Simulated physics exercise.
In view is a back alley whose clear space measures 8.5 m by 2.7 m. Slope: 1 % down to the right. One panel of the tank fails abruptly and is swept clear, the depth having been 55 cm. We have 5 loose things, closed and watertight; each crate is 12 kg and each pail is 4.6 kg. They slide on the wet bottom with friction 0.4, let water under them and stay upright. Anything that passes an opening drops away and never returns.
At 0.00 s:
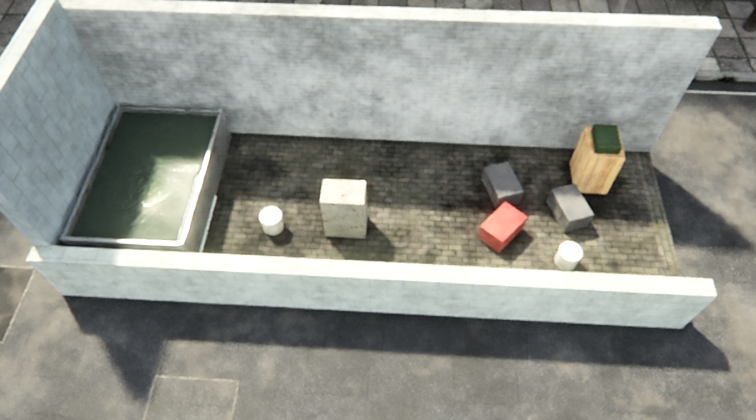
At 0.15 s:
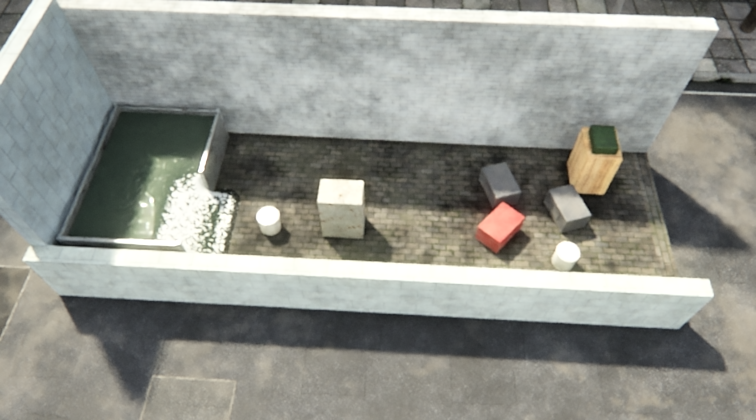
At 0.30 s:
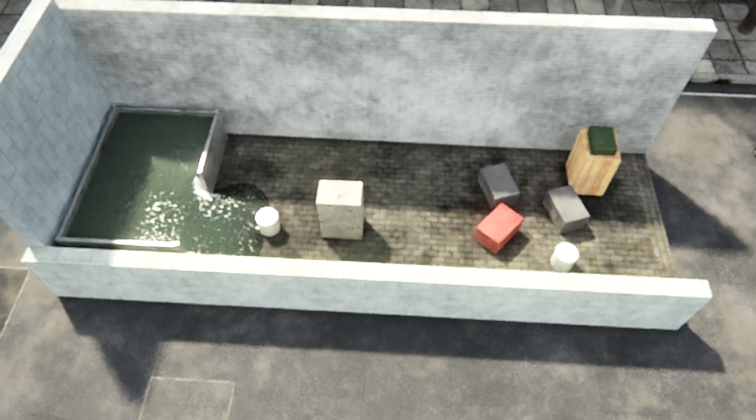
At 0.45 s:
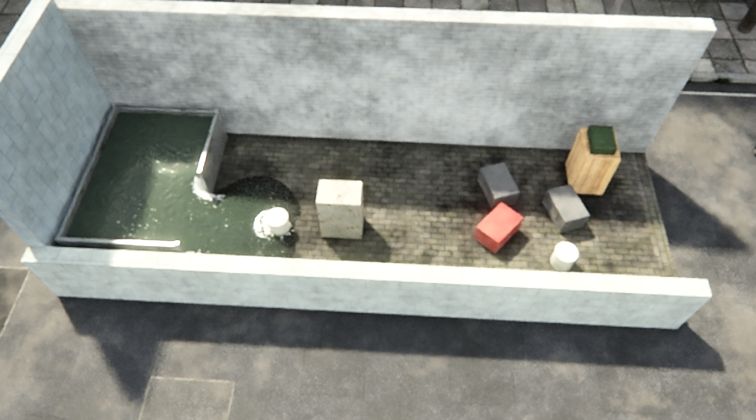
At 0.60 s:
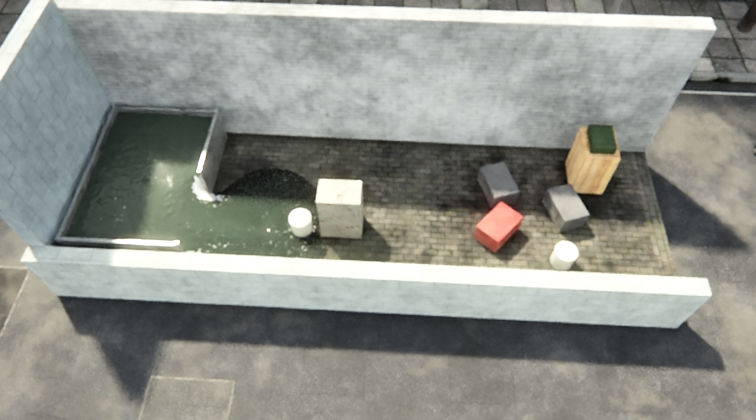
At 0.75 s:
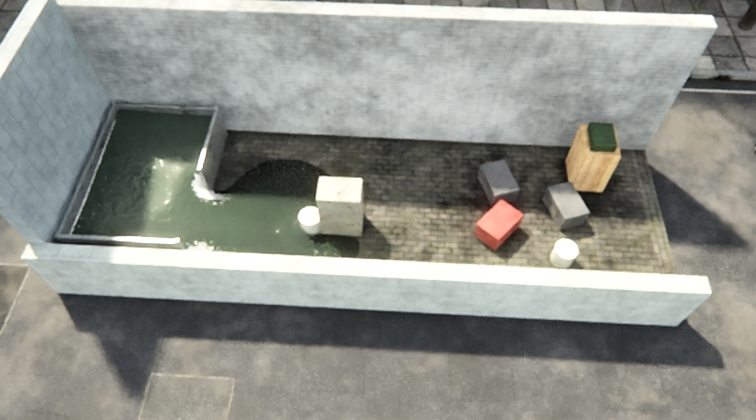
The video shows a walled alley where water bursts from a tank at the left and spreads right across the paving, pushing a nearby white pail up to a pale block while the red crate stays still.
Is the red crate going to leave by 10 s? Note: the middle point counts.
It departs in time.
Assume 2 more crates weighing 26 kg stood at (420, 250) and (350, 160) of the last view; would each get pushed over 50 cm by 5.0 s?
Order as asked - surpassed, surpassed.
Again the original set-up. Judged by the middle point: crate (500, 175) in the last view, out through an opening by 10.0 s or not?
My call is that it fails.
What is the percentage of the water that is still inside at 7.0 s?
About 64 in a hundred parts of the water.
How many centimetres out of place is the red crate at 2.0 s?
I'd put it at around 20 cm.
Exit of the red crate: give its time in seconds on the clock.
Around 4.5 seconds.
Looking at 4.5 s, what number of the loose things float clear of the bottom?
Answer: 1.
After 2.0 s the red crate is near (509, 212), 0.2 m from its start, aground; 0 of 5 are out; 1 afloat.
After 4.5 s the red crate has gone out; 4 of 5 are out; 1 afloat.
After 7.0 s the red crate has gone out; 4 of 5 are out; 1 afloat.
After 10.0 s the red crate has gone out; 4 of 5 are out; 1 afloat.
